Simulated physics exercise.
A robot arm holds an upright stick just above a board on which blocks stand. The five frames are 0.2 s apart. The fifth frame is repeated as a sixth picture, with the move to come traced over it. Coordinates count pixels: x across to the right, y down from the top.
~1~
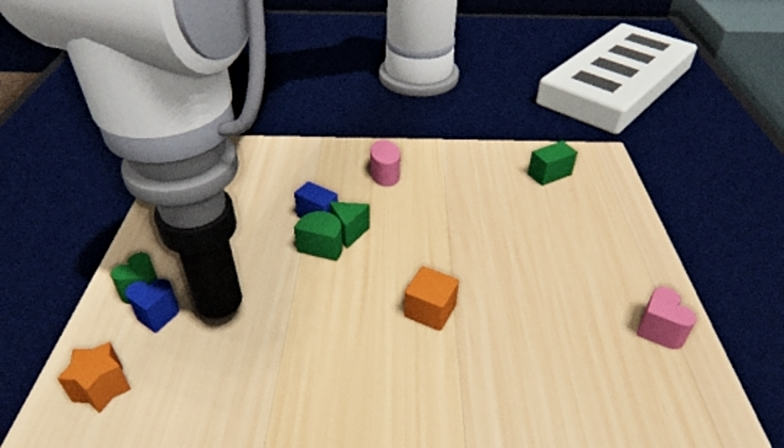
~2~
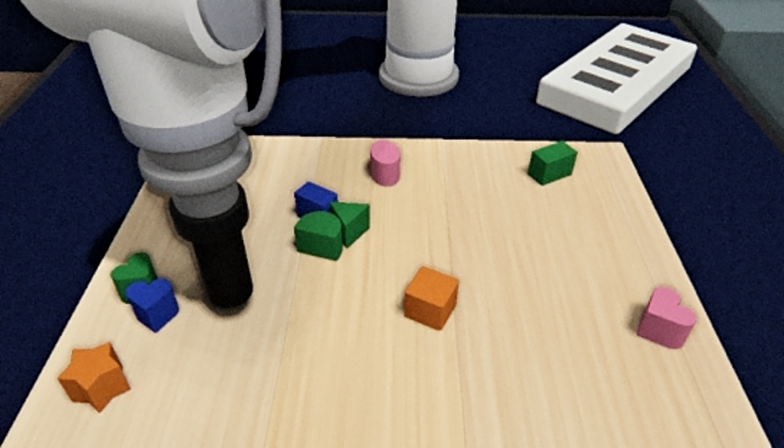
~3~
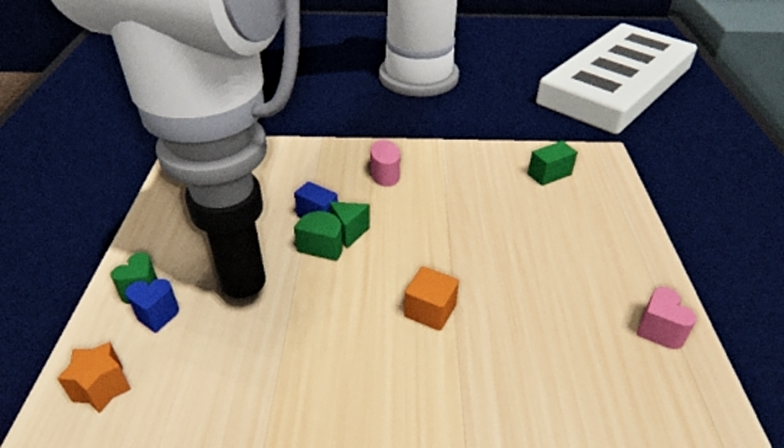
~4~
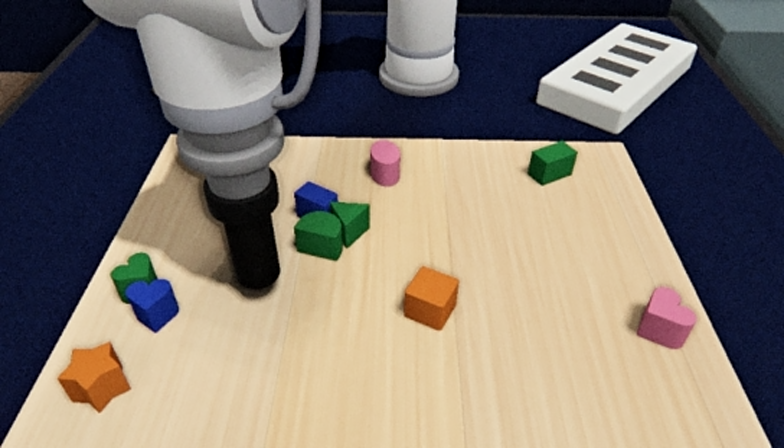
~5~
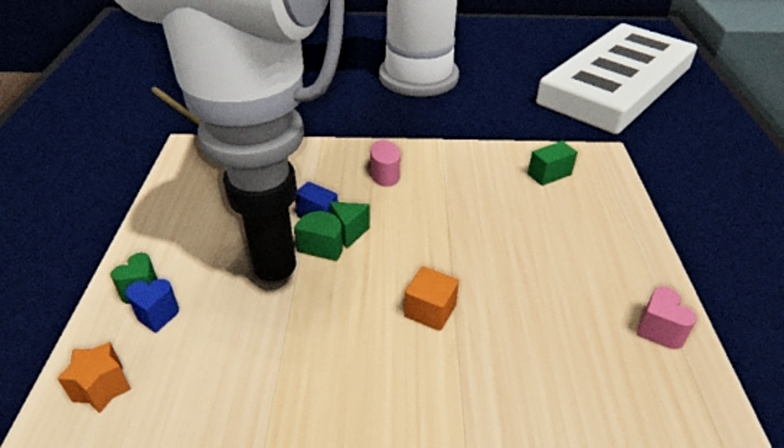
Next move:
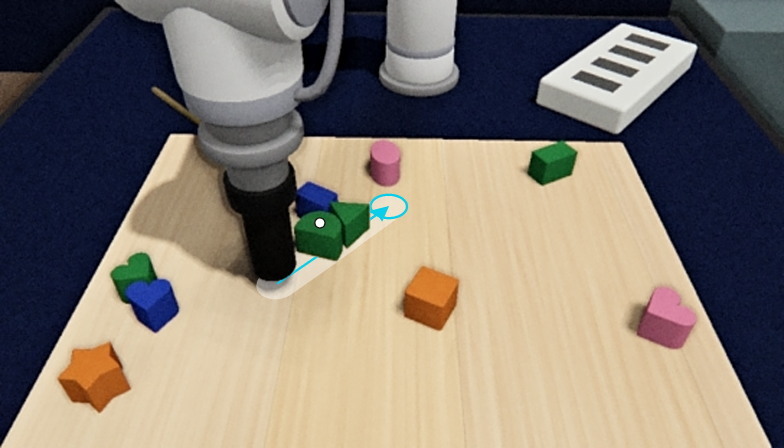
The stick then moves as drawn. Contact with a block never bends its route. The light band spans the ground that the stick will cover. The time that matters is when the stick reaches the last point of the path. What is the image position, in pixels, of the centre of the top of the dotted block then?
(405, 166)
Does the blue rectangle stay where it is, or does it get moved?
It will end up elsewhere.
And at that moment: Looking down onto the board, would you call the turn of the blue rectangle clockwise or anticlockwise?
Looking down: Anticlockwise.
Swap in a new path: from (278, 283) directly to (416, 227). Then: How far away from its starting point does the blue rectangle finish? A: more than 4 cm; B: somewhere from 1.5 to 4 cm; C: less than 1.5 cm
Option C.
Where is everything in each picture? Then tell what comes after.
In the first frame, lower end of the stick at (219, 301), tops of blocks, blue rectangle at (316, 193), green half-round block at (320, 223), green triangle at (348, 210), pink oval at (385, 151).
In the second frame, stick at (231, 291), blocks as before.
In the third frame, stick at (244, 282), blocks as before.
In the fourth frame, stick at (259, 274), blocks as before.
In the fifth frame, stick at (275, 266), blue rectangle at (316, 193), green half-round block at (320, 223), green triangle at (348, 210), pink oval at (385, 151).
The drawn path runs straight from (278, 283) to (389, 206); the dot is on the green half-round block.
The first path, step by step. One third of the way, stick at (318, 238); blue rectangle at (319, 189), turned 25° anticlockwise; green half-round block at (337, 211), turned 15° clockwise; green triangle at (364, 201).
Two thirds of the way, stick at (355, 213); blue rectangle at (324, 185), turned 70° anticlockwise; green half-round block at (371, 187); green triangle at (398, 180).
At the end, stick at (389, 190); blue rectangle at (324, 185), turned 70° anticlockwise; green half-round block at (405, 166), turned 15° clockwise; green triangle at (433, 162); pink oval at (390, 145), turned 25° anticlockwise.
